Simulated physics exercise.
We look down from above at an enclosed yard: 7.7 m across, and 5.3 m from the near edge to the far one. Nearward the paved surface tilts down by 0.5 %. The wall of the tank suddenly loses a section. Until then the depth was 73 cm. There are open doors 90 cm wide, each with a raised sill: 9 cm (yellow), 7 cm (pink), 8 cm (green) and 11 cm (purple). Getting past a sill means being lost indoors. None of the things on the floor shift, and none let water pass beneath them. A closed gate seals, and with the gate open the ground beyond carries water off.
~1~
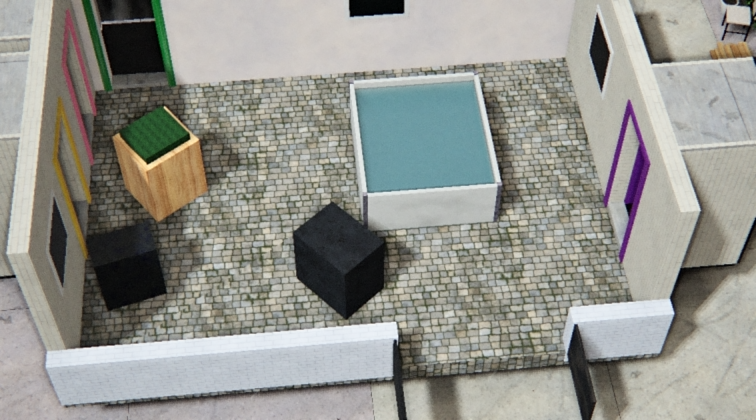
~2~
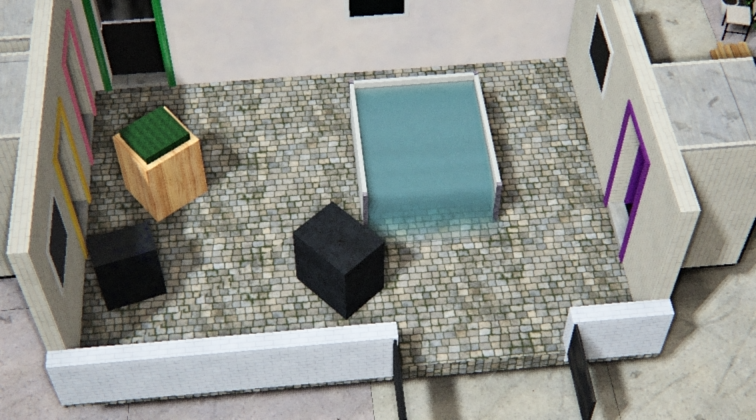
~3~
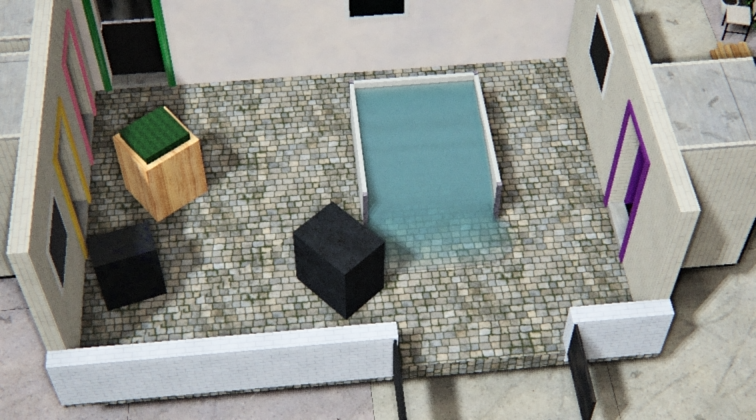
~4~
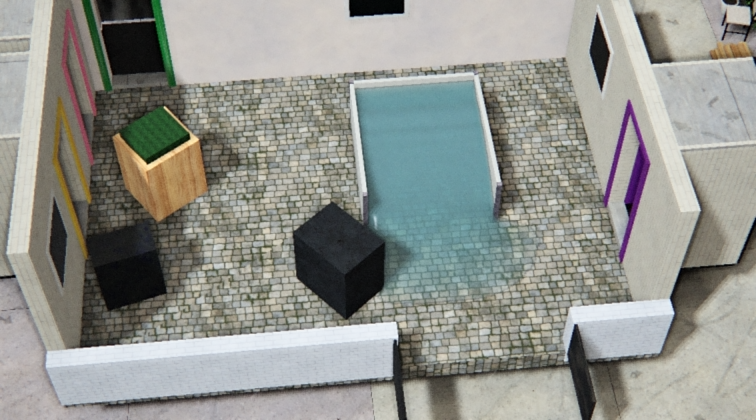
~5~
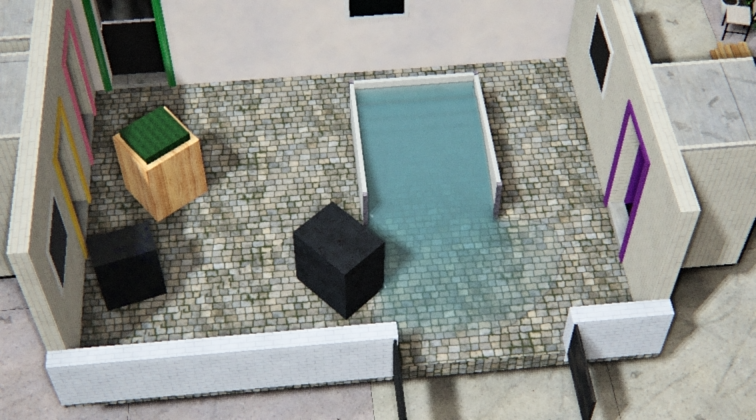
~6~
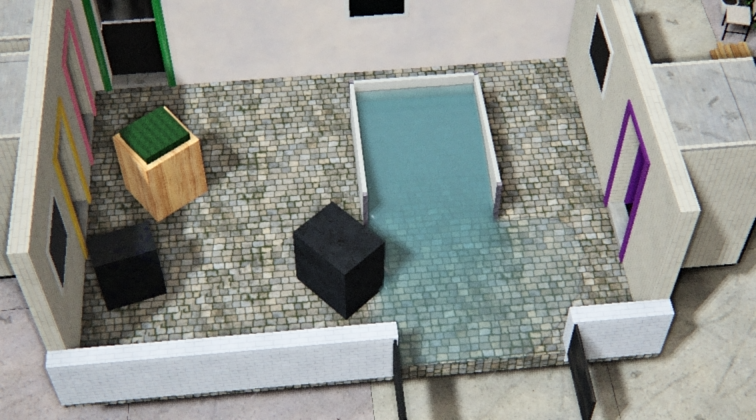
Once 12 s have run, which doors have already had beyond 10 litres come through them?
Outcome: At the yellow door the amount will not overshoot the limit; at the pink door the amount will not overshoot the limit; at the green door the amount will not overshoot the limit; at the purple door the amount will not overshoot the limit.
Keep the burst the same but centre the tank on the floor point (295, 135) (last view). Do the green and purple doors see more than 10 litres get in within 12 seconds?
Measured against the limit, the green door goes beyond it and the purple door stays within it.
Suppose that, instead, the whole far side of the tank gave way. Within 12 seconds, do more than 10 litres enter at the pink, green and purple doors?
Door by door - pink: Out of bounds, green: Out of bounds, purple: Within bounds.
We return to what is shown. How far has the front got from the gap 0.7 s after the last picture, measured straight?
About 3.4 m.
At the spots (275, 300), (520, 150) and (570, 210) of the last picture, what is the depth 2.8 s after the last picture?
Around 2 cm, 0 cm and 4 cm.
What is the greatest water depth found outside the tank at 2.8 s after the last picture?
Roughly 16 cm.
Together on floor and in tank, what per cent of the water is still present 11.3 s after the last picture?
30 %.
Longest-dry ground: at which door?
It would be the pink one.
Then, 0.7 s after the last picture water covers 25 % of the floor and is deepest (40 cm) near (365, 266); yellow door not reached, pink door not reached, green door not reached, purple door 1 cm at the sill, 0 L in.
Then, 1.5 s after the last picture water covers 35 % of the floor and is deepest (30 cm) near (365, 266); yellow door not reached, pink door not reached, green door not reached, purple door 2 cm at the sill, 0 L in.
Then, 2.8 s after the last picture water covers 55 % of the floor and is deepest (16 cm) near (623, 332); yellow door not reached, pink door not reached, green door not reached, purple door 5 cm at the sill, 0 L in.
Then, 6.3 s after the last picture water covers 70 % of the floor and is deepest (7 cm) near (597, 334); yellow door 2 cm at the sill, 0 L in, pink door not reached, green door 2 cm at the sill, 0 L in, purple door 4 cm at the sill, 0 L in.
Then, 11.3 s after the last picture water covers 95 % of the floor and is deepest (4 cm) near (516, 204); yellow door 3 cm at the sill, 0 L in, pink door 2 cm at the sill, 0 L in, green door 2 cm at the sill, 0 L in, purple door 2 cm at the sill, 0 L in.
